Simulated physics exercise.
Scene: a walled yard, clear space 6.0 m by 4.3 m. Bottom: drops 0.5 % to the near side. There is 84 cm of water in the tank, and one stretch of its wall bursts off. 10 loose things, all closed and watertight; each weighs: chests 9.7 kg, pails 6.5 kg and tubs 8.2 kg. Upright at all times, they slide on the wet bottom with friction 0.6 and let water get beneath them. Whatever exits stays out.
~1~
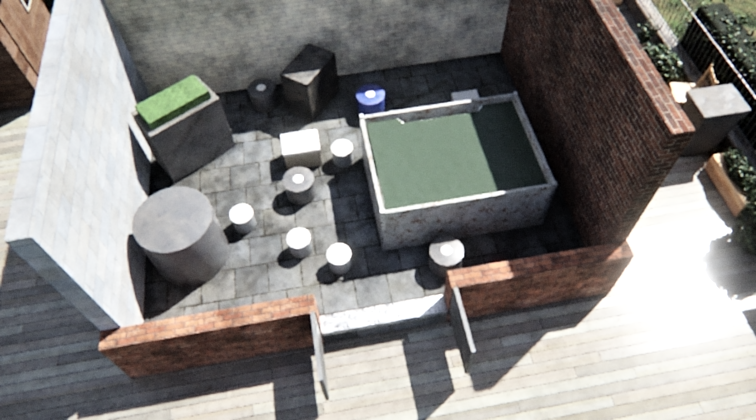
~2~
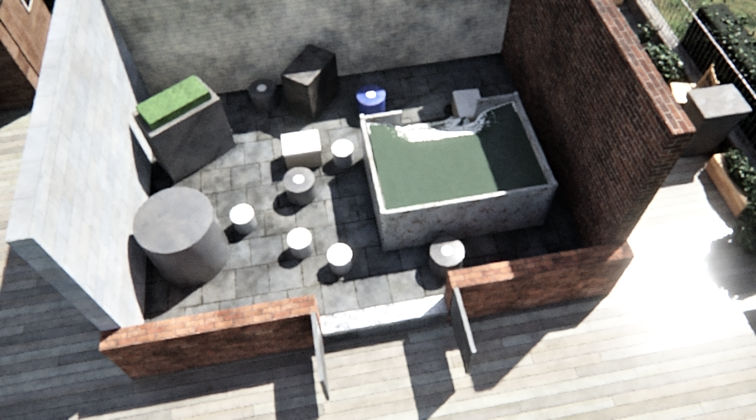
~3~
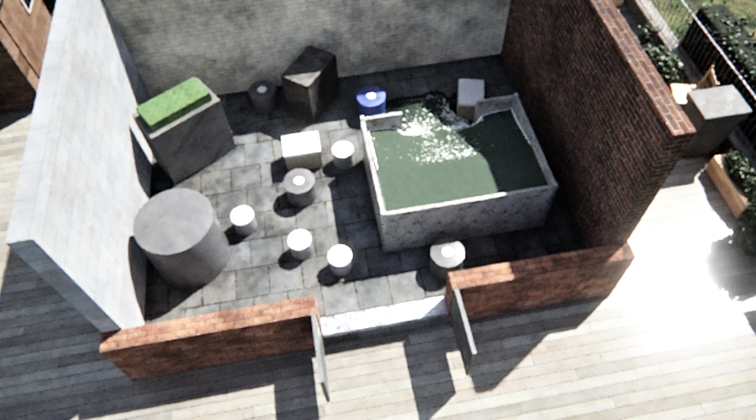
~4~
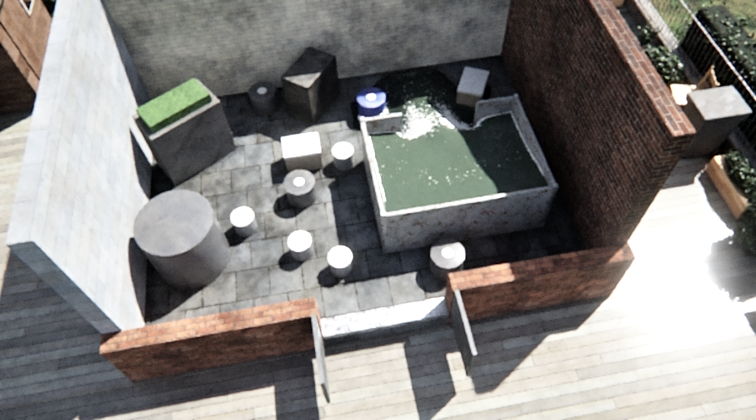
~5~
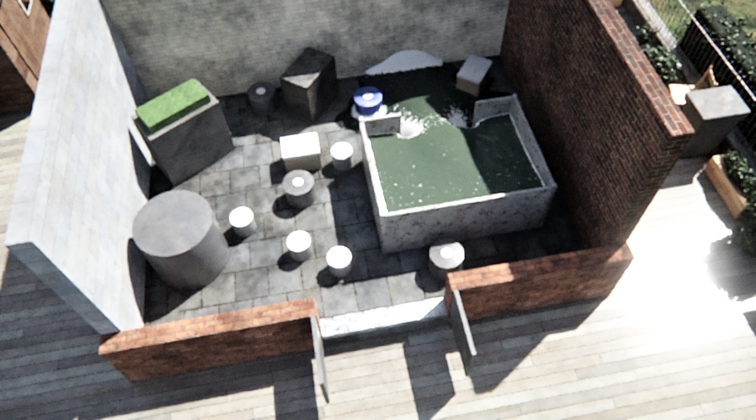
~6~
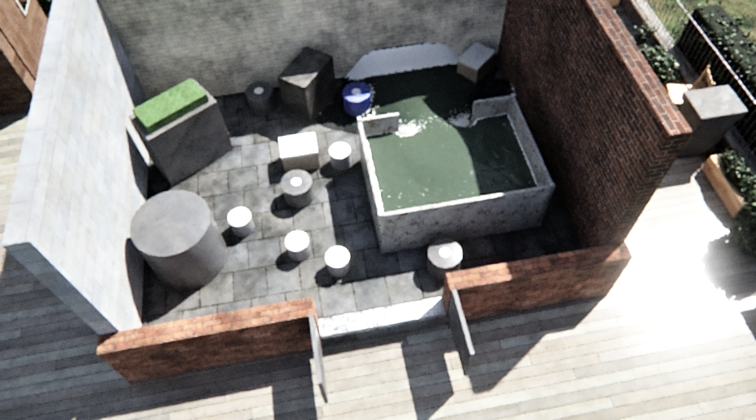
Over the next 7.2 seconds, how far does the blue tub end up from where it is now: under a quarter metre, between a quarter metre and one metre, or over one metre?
I'm guessing it covers a long distance.
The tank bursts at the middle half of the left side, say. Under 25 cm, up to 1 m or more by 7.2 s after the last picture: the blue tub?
The answer: The blue tub slips a moderate way.
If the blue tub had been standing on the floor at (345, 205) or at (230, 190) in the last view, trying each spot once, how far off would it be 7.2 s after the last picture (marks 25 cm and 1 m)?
From the first place it goes well off; from the second it shuffles over a little.
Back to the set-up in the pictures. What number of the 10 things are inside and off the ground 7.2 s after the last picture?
Count: 7.
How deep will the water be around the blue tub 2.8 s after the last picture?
I'd say around 7 cm.
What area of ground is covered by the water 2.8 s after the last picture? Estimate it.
About 22 m2 is covered.
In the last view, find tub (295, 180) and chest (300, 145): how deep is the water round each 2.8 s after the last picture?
I'd put it at 3 cm and 5 cm respectively.
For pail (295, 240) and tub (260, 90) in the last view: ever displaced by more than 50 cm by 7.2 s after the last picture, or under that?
The first topped the threshold, and the second never reached the threshold.
Then, 0.9 s after the last picture the blue tub is near (338, 91), 0.5 m from its start, afloat; 0 of 10 are out; 2 afloat.
Then, 2.8 s after the last picture the blue tub is near (316, 279), 3.3 m from its start, afloat; 0 of 10 are out; 3 afloat.
Then, 4.8 s after the last picture the blue tub is near (304, 290), 3.5 m from its start, afloat; 1 of 10 are out; 8 afloat.
Then, 7.2 s after the last picture the blue tub is near (289, 237), 2.8 m from its start, afloat; 2 of 10 are out; 7 afloat.
